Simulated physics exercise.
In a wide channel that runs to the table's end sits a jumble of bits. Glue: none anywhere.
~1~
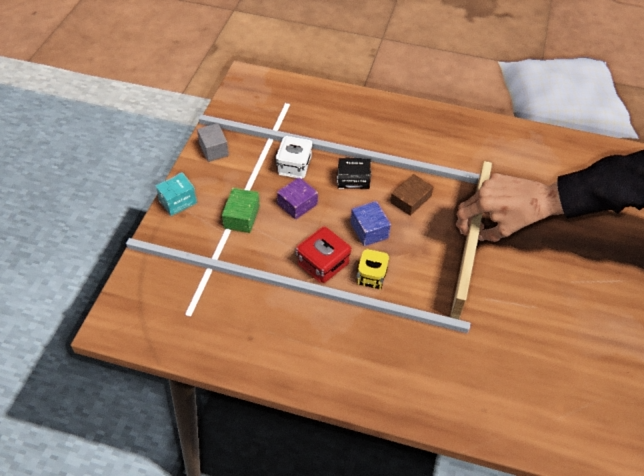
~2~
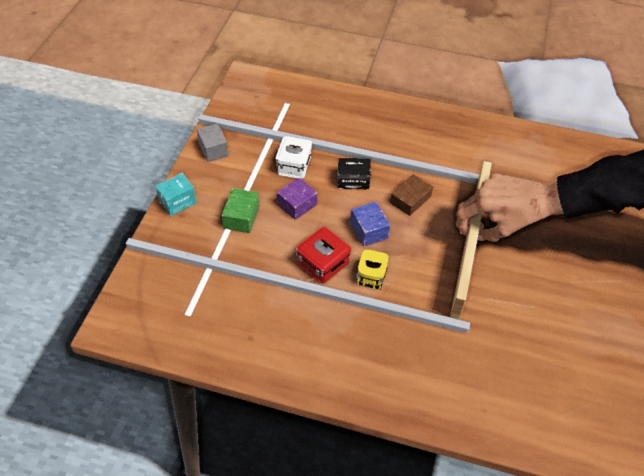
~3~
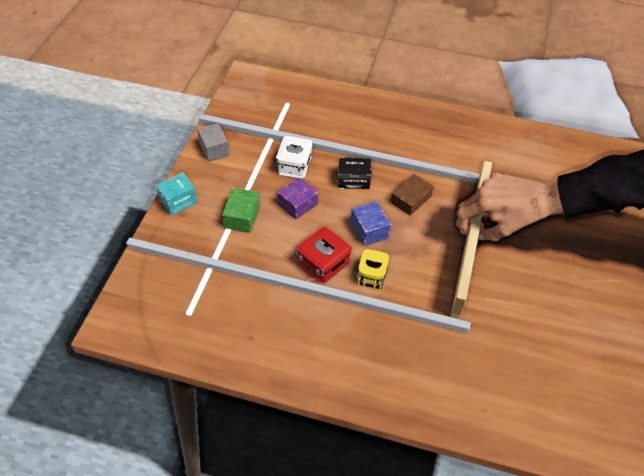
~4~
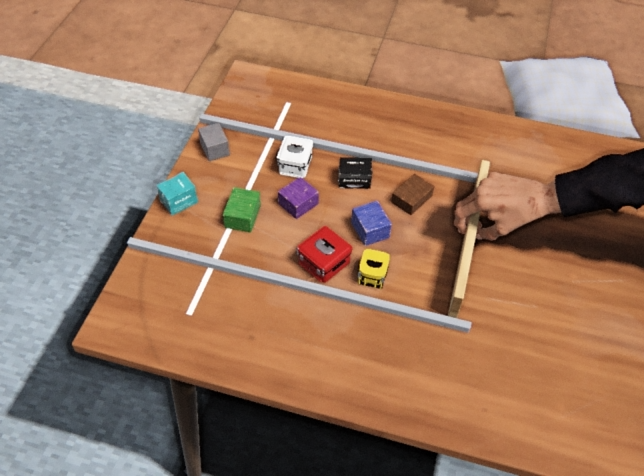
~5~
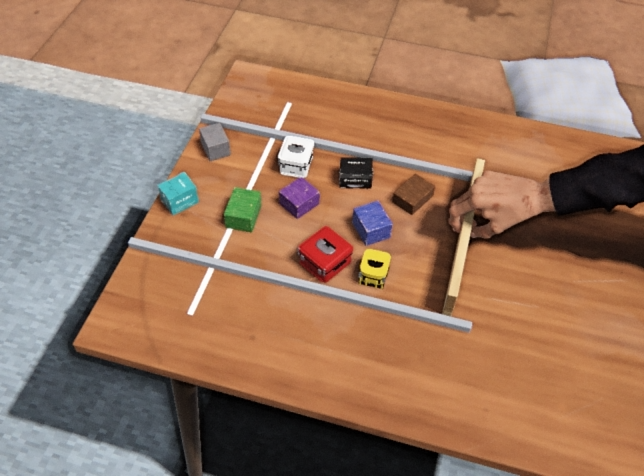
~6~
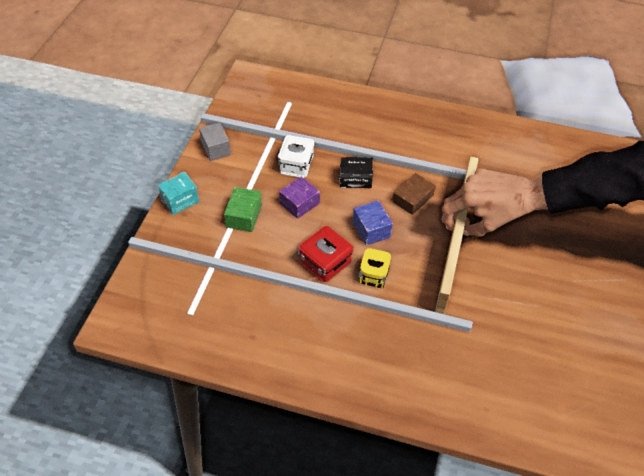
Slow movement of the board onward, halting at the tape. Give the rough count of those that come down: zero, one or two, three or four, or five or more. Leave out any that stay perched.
Pieces going over the end will number one or two.
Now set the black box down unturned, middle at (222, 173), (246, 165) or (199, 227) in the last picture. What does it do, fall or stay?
Try one it is not knocked off; try two it is not knocked off; try three it is not knocked off.
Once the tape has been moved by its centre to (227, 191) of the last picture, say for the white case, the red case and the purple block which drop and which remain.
White case goes off, red case stays put, purple block stays put.
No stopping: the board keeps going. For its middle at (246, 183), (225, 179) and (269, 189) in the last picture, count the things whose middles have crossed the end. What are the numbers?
In order of the places given, that's 2, 4 and 0.
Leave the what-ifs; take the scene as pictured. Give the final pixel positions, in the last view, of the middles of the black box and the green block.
The first ends close to (225, 142), the second close to (170, 189).
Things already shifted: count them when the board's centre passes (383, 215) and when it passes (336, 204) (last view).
5, then 7.
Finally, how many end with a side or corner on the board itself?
That comes to 3.
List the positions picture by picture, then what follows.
The first frame shows turquoise box (177, 195); grey block (213, 142); green block (241, 210); board (472, 237); tape (244, 197).
The second frame shows grey block (213, 143); board (472, 237).
The third frame shows green block (242, 210); red case (324, 255).
The fourth frame shows turquoise box (177, 194); blue block (371, 223).
The fifth frame shows grey block (215, 142); yellow case (375, 269).
The sixth frame shows turquoise box (179, 193); grey block (215, 142); green block (243, 209); board (458, 232); tape (246, 196).
A little later, none off yet; turquoise box at rest near (179, 193); grey block at rest near (215, 142); green block at rest near (243, 209).
Next, none off yet; turquoise box at rest near (179, 193); grey block at rest near (215, 142); green block shifted a little near (229, 204).
When it is over, the number that fall off is one or two; down, grey block and turquoise box.
